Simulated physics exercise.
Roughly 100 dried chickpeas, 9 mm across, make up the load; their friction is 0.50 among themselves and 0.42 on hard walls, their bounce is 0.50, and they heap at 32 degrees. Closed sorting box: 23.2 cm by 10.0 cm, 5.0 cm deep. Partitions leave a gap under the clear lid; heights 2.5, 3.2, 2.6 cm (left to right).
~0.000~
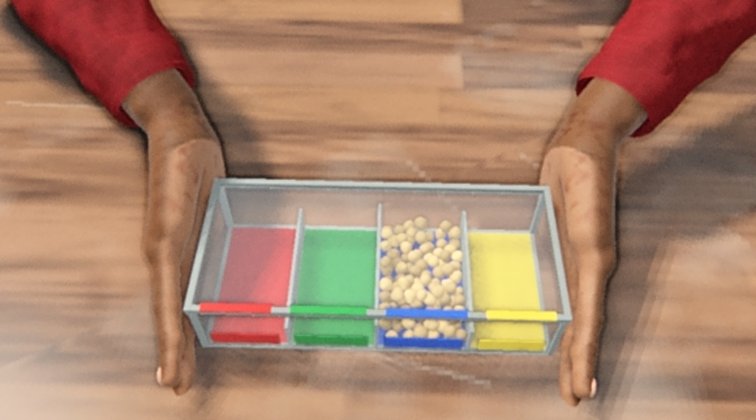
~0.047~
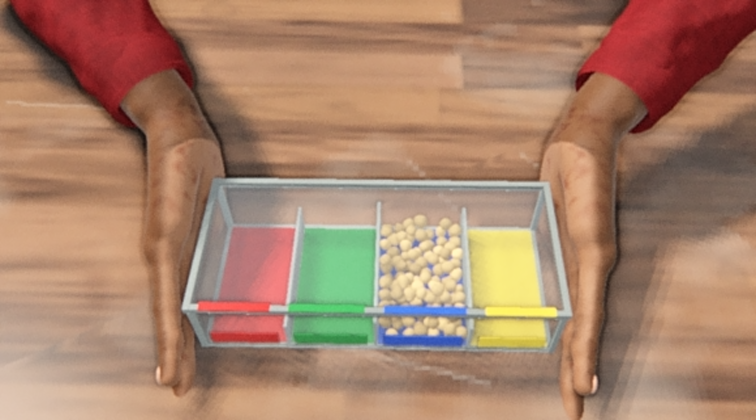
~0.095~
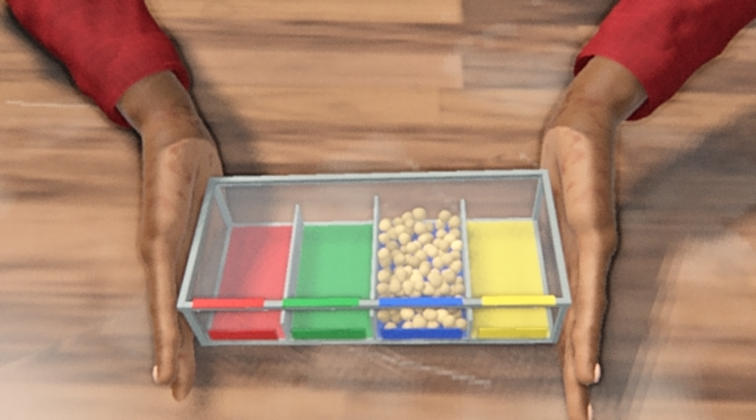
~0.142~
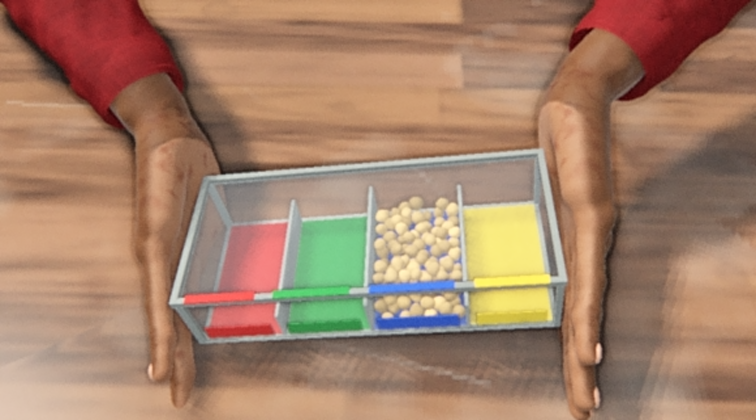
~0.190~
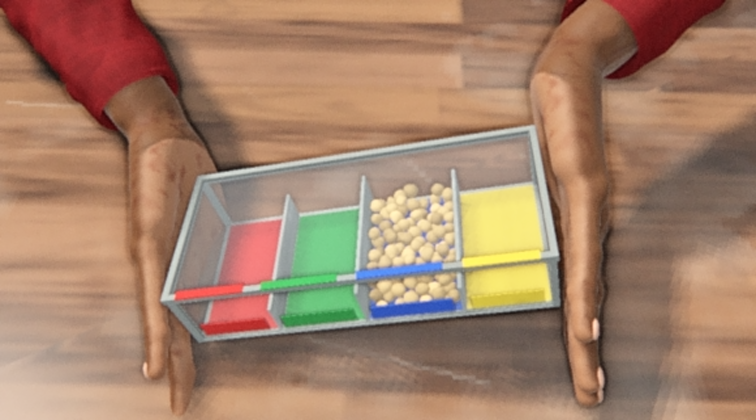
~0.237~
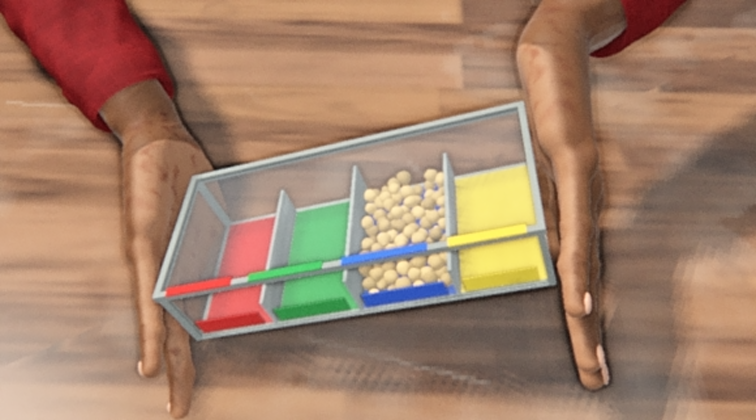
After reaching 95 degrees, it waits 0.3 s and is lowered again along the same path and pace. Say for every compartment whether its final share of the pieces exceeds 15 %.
In the end red: It'll probably finish past fifteen percent of the pieces. Blue: It'll probably finish past fifteen percent of the pieces. Green: It'll probably finish at or short of fifteen percent of the pieces. Yellow: It'll probably finish at or short of fifteen percent of the pieces.
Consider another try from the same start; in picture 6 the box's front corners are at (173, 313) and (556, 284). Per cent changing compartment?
I'd say close to 45 in a hundred.
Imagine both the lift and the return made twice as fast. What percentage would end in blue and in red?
Blue 55 %, red 45 %.
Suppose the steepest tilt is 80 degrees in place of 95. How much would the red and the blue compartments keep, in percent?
You'd find red with 25 % and blue with 70 %.
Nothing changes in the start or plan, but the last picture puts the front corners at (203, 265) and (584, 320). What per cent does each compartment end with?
You'd see red at 0 percent, blue at 30, green at 0 and yellow at 70 percent.
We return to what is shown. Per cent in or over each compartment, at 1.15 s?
Per cent by colour: Red 30; blue 55; green 15; yellow 0.
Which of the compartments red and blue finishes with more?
The red one has more.
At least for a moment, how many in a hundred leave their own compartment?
Around 65 in a hundred.
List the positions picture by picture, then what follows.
The first frame shows box tilt 0 degrees, front corners at (192, 307) and (564, 316); blue 100 %.
The second frame shows box tilt 1 degrees, front corners at (191, 306) and (564, 312).
The third frame shows box tilt 4 degrees, front corners at (186, 304) and (563, 300), lowest corner left back.
The fourth frame shows box tilt 9 degrees, front corners at (178, 300) and (559, 279), lowest corner left back.
The fifth frame shows box tilt 14 degrees, front corners at (170, 297) and (551, 254), lowest corner left back.
The sixth frame shows box tilt 19 degrees, front corners at (162, 294) and (538, 227), lowest corner left back; blue 100 %. The box's pace is about 110 degrees a second.
Then, at 1.15 s, tilt 95 degrees; red 30 %, blue 55 %, green 15 %.
Then, at 1.76 s, tilt 50 degrees; red 60 %, blue 35 %.
After 2.42 s, tilt 0 degrees; red 60 %, blue 35 %, green 5 %.
At rest (2.9 s), red 60 %, blue 35 %, green 5 %, yellow 0 %.
